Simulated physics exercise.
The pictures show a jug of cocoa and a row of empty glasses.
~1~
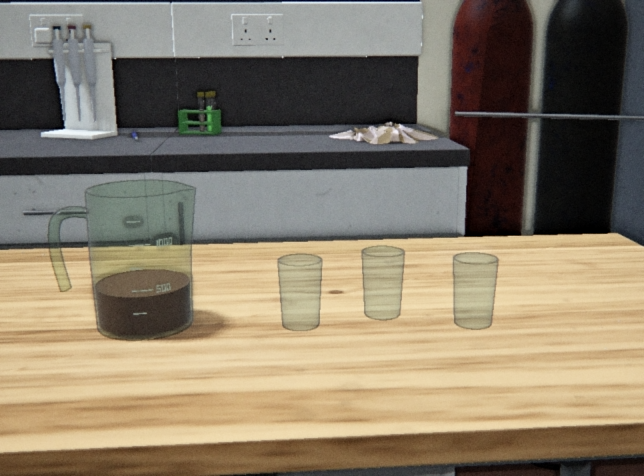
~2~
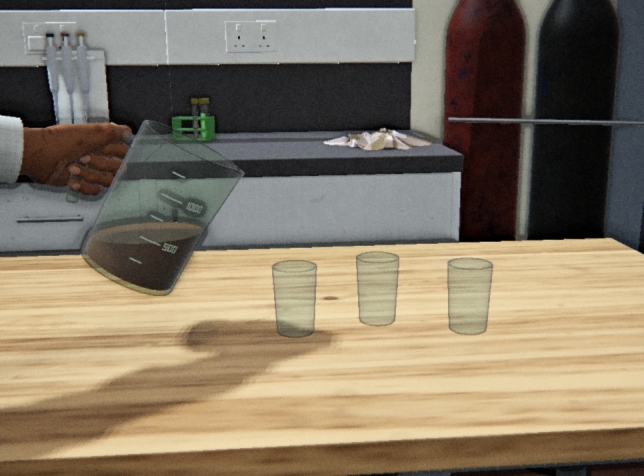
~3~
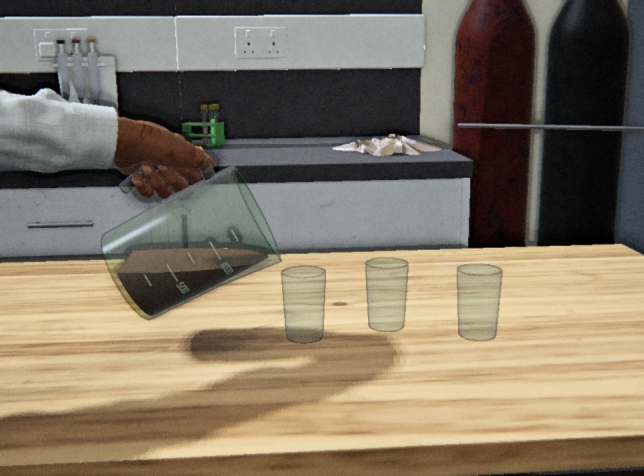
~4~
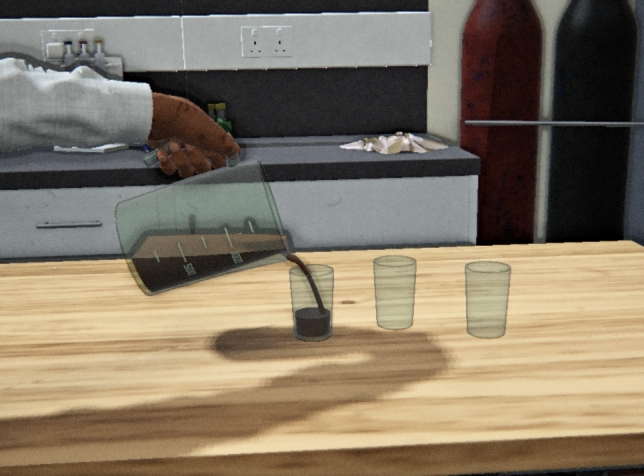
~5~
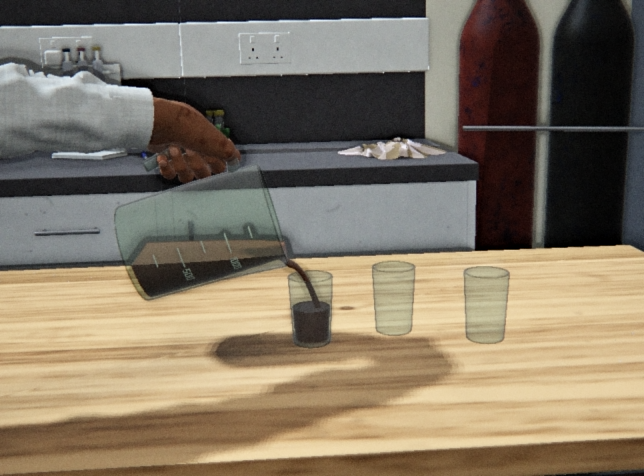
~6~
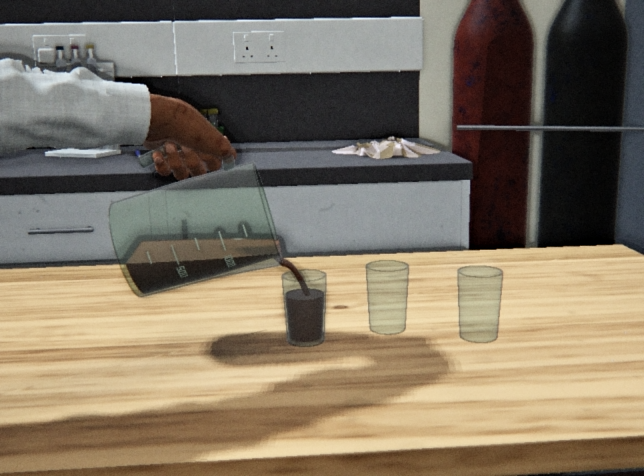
In a kitchen or lab-like room, a slightly shaky camera looks across a pale wooden table towards a grey counter, with dark red and black cylinders behind at right. A clear jug of dark brown liquid stands left of three empty glasses. A hand in a pale sleeve lifts the jug, tilts it rightward and pours a thin stream into the leftmost glass, its level rising.
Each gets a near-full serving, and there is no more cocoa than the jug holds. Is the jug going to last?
What the jug holds is enough.
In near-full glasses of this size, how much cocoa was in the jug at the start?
It makes near 4.0.
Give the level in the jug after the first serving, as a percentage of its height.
Near 20 in a hundred.
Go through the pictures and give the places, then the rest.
All stand on the top; jug (141, 255) about a quarter full; three glasses, the last at (475, 289), in the first frame.
The hand lifts the jug; jug (160, 206) tipped 30° with all of its load; the first is empty, in the second frame.
The jug is brought over; jug (195, 242) tipped 65° with all of its load; three glasses, the last at (479, 300), in the third frame.
A stream runs into the first small glass; jug (207, 227) tipped 75° with nearly all of its load; the first is about a quarter full, in the fourth frame.
A stream runs into the first small glass; jug (207, 231) tipped 75° with nearly all of its load; three glasses, the last at (486, 303), in the fifth frame.
A stream runs into the first small glass; jug (200, 229) tipped 75° with about three quarters of its load; the first is about two thirds full, in the sixth frame.
Soon after, the first is about three quarters full.
Later, the first is done and the jug has about three quarters of its load.
In the end, all three are full and about a quarter of the cocoa is over.
